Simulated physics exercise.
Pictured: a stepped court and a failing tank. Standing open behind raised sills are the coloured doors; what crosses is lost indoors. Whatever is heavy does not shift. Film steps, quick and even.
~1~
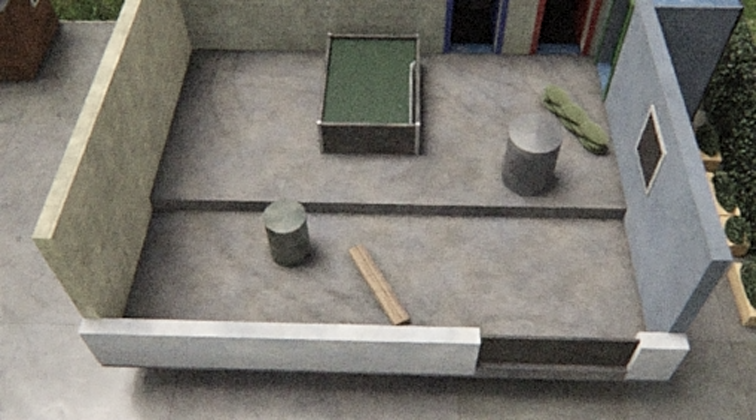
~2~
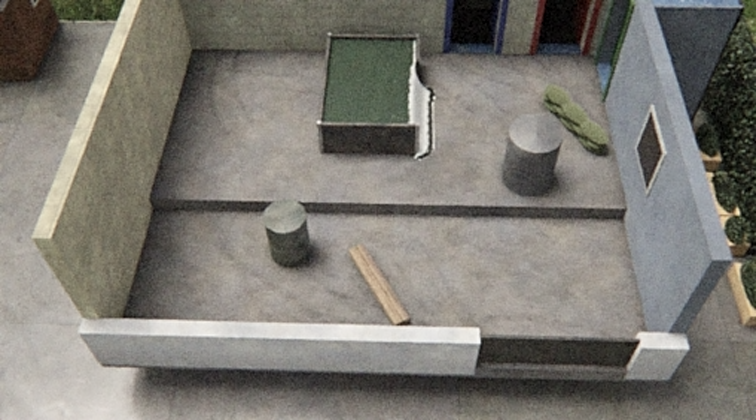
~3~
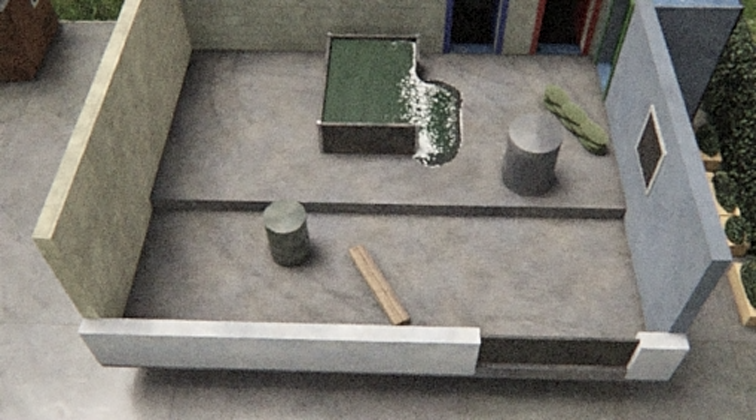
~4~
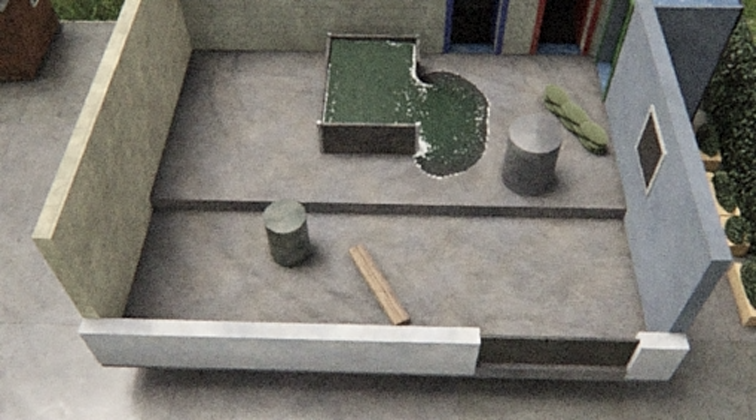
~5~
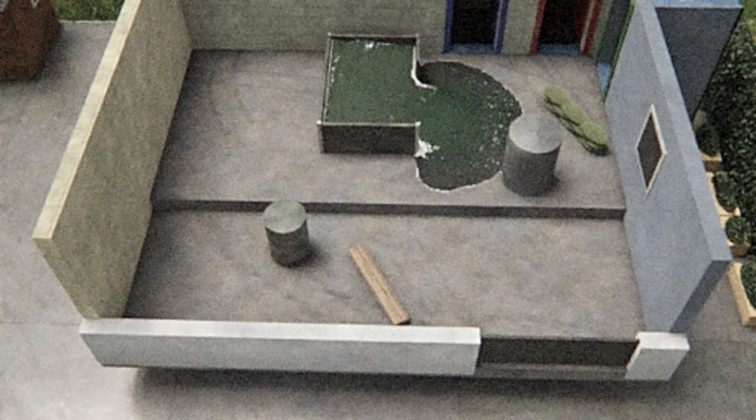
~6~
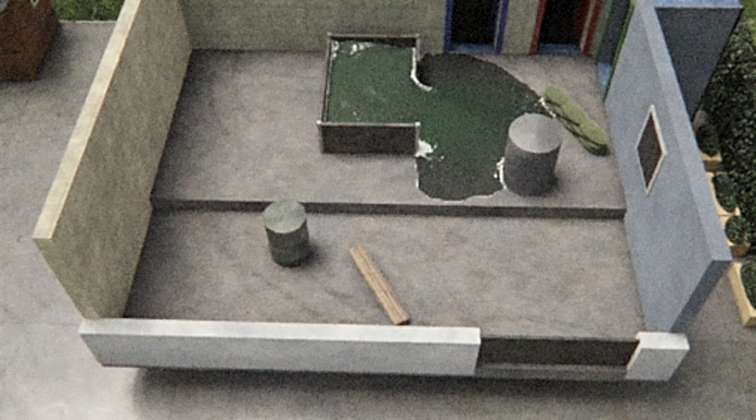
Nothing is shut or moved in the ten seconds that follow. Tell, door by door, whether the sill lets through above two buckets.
Result: The blue door will break the limit; the red door will break the limit; the green door will break the limit.
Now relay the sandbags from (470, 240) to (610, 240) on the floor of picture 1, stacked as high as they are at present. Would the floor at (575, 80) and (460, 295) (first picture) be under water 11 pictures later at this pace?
The first point ends up inundated and the second still bare.
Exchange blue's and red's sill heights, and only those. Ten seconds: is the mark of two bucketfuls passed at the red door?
As I see it, the red door door tops the limit.
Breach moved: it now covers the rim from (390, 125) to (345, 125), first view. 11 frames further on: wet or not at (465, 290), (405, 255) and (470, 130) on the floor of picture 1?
In the order given: Swamped, swamped and untouched.
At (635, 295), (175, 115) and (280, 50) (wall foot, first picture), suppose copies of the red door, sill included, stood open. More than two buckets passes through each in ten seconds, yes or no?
In that order: Takes more, lets less in, lets less in.
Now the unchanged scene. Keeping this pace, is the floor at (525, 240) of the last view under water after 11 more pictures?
Outcome at that point: Inundated.
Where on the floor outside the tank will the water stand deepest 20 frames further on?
Deepest spot: Near (612, 345).
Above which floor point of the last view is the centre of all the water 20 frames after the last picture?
I'd place it roughly at (493, 159).
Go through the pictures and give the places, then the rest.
The first frame shows still water in the water tank at (371, 81).
In the second frame, the front is at (425, 89), out from the gap at (415, 113).
In the third frame, water pours out at (415, 114) and has run to (436, 162).
In the fourth frame, the front is at (476, 92), out from the gap at (415, 114).
In the fifth frame, water pours out at (415, 114) and has run to (516, 106).
In the sixth frame, the front is at a hidden place, out from the gap at (415, 114).
A moment on, water covers 20 % of the floor; the blue door wet at the sill, nothing in, the red door wet at the sill, nothing in, the green door wet at the sill, nothing in.
Next, water covers 30 % of the floor; the blue door under two buckets in, the red door under two buckets in, the green door under two buckets in.
Then, water covers 40 % of the floor; the blue door under two buckets in, the red door over two buckets in, the green door over two buckets in.
Later, water covers 55 % of the floor; the blue door under two buckets in, the red door far over two buckets in, the green door over two buckets in.
In the end, water covers 75 % of the floor; the blue door over two buckets in, the red door far over two buckets in, the green door over two buckets in.
